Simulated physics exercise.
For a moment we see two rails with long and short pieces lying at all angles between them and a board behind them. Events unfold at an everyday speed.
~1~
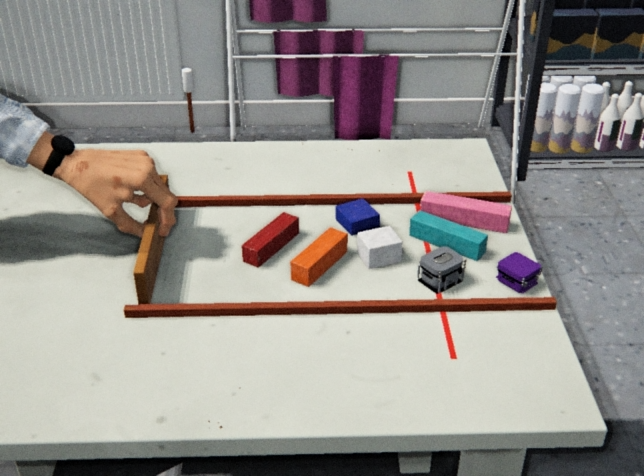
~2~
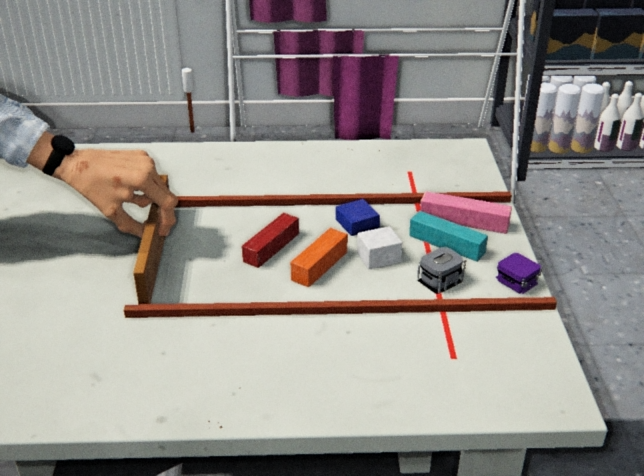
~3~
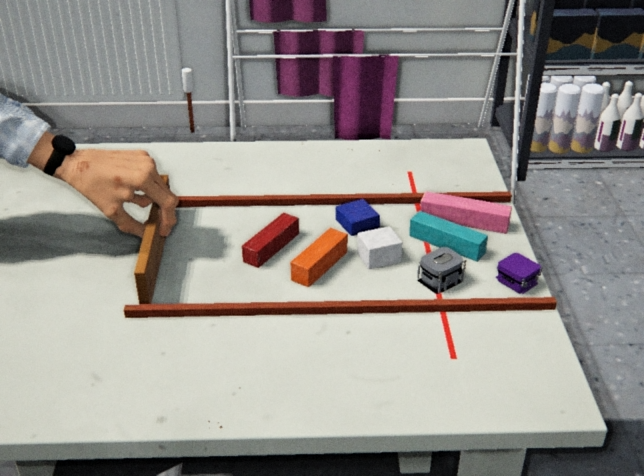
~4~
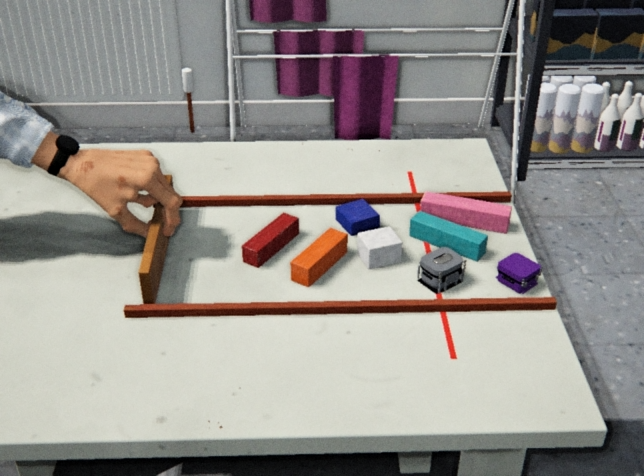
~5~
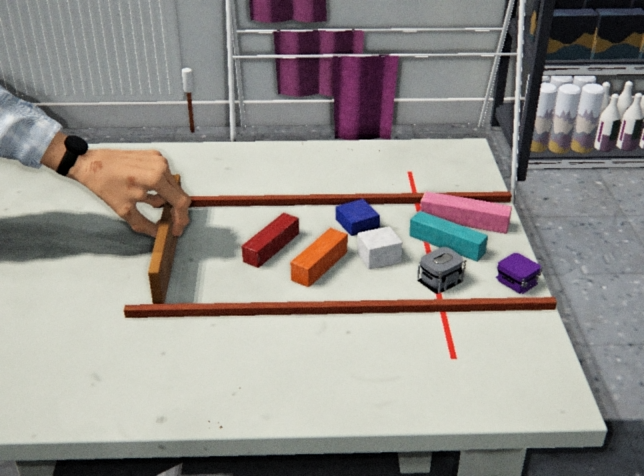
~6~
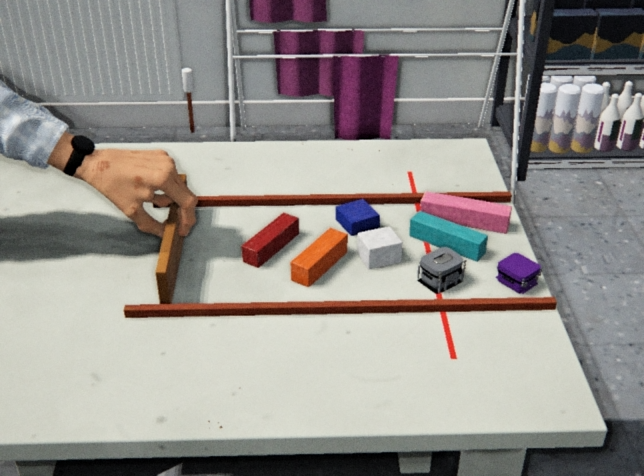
The video shows a hand holding an upright wooden board between two rails on a white table, with colourful blocks and a red line to its right. The hand slides the board slightly rightward, while the blocks stay still.
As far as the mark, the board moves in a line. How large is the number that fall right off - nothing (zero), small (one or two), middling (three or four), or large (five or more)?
Nothing - zero.
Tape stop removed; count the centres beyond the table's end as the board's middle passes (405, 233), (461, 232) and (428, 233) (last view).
Taking the three positions in turn, the counts come to 0, 2 and 0.
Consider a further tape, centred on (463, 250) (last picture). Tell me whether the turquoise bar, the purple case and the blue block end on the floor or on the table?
As for the turquoise bar, it keeps its place; the purple case ends up falling; the blue block keeps its place.
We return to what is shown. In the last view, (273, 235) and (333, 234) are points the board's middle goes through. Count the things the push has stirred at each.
So 1, and at the other place 4.
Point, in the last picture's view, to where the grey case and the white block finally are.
The grey case comes to rest close to (488, 283), while the white block rests close to (495, 261).
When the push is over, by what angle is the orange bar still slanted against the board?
Angle: Roughly 30 degrees.
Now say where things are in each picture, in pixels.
Purple case (518, 274); pink bar (465, 212); turquoise bar (448, 235); board (154, 237); tape (428, 250), in the first picture.
Pink bar (465, 212); blue block (357, 217), in the second picture.
Turquoise bar (448, 235); board (155, 237), in the third picture.
Purple case (518, 274); orange bar (320, 257), in the fourth picture.
Pink bar (465, 212); red bar (271, 239), in the fifth picture.
Purple case (518, 274); pink bar (465, 212); turquoise bar (448, 235); board (175, 237); tape (428, 250), in the sixth picture.
A little later, none off yet; purple case at rest near (518, 274); pink bar at rest near (465, 212); turquoise bar at rest near (448, 235).
When it is over, the number that fall off is zero.
